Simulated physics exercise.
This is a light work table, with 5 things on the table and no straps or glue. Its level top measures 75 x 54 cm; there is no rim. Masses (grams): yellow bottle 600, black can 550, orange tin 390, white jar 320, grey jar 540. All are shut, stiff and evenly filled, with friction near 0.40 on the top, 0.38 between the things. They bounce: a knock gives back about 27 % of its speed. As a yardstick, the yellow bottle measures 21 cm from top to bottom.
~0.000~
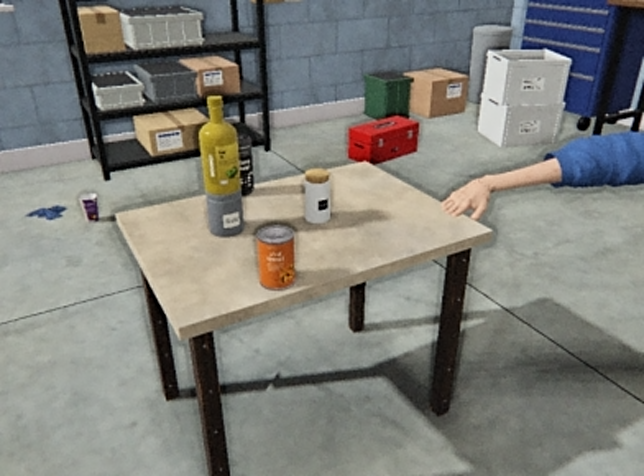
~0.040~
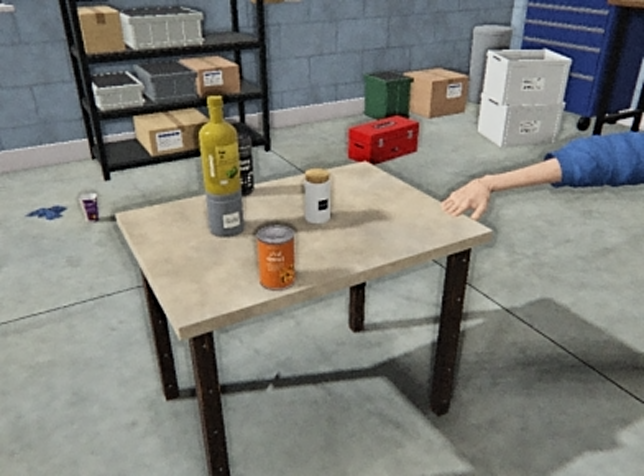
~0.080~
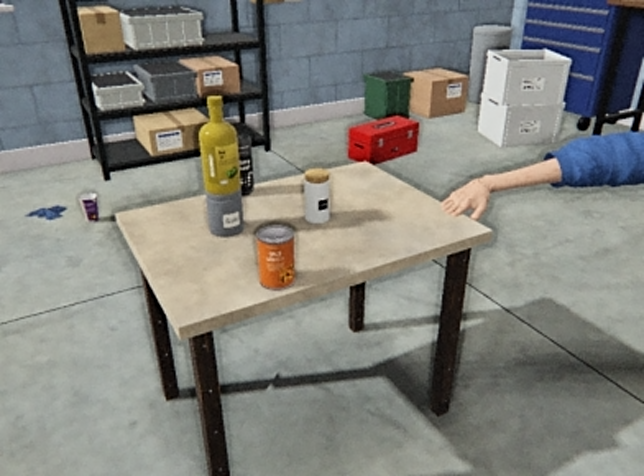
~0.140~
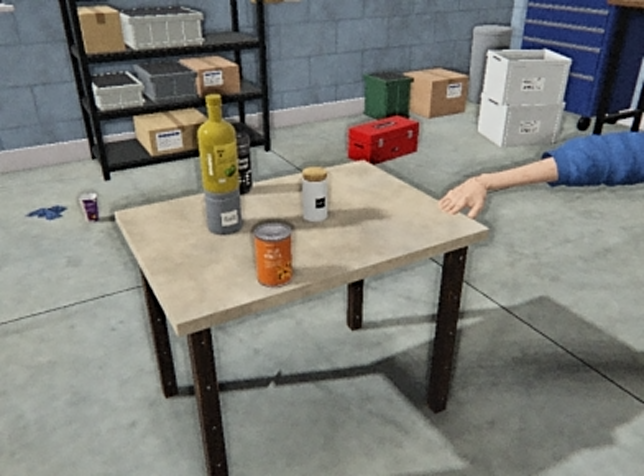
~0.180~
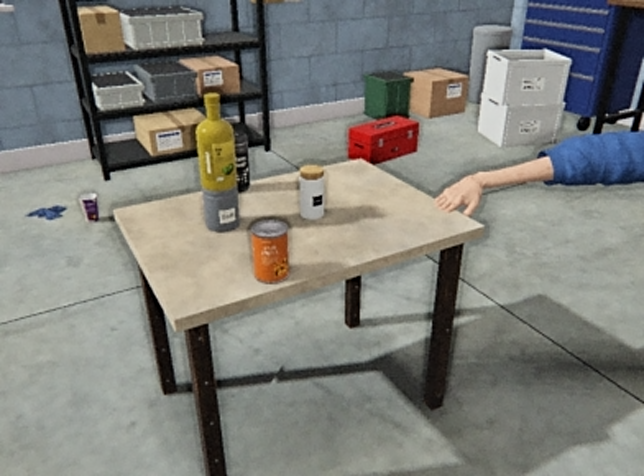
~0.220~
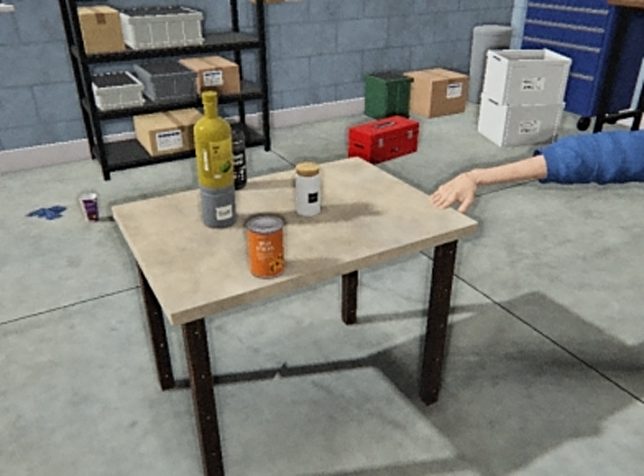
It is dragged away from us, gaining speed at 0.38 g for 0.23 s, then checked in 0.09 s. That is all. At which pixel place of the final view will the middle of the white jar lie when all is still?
Look near (282, 171).
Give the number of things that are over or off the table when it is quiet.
That comes to 2.
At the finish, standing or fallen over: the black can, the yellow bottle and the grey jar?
The black can falls over; the yellow bottle topples; the grey jar is still upright.
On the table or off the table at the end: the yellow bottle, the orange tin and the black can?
The yellow bottle ends off the table; the orange tin ends on the table; the black can finishes off the table.
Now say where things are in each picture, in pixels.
White jar (317, 196); yellow bottle (219, 145), in the first frame.
Orange tin (277, 258); grey jar (225, 210), in the second frame.
Yellow bottle (219, 145), in the third frame.
Table along by 1 cm; orange tin (274, 255); grey jar (224, 208), in the fourth frame.
Table along by 3 cm; yellow bottle (216, 142), in the fifth frame.
Table along by 5 cm; white jar (308, 189); orange tin (267, 248), in the sixth frame.
Around 0.52 s, table along by 14 cm; black can now off the table; white jar shifted 5 cm near (282, 171); yellow bottle at 19° to upright.
Around 0.82 s, table along by 14 cm; yellow bottle now off the table; white jar shifted 5 cm near (282, 171); orange tin shifted 5 cm.
Around 1.12 s, table along by 14 cm; white jar shifted 5 cm near (282, 171); orange tin shifted 5 cm.
Finally (1.4 s), off the table, yellow bottle and black can; not toppled but over 5 cm from the start, orange tin and white jar; grey jar still in place (within 5 cm). Final places as that camera would see them, white jar near (282, 171).
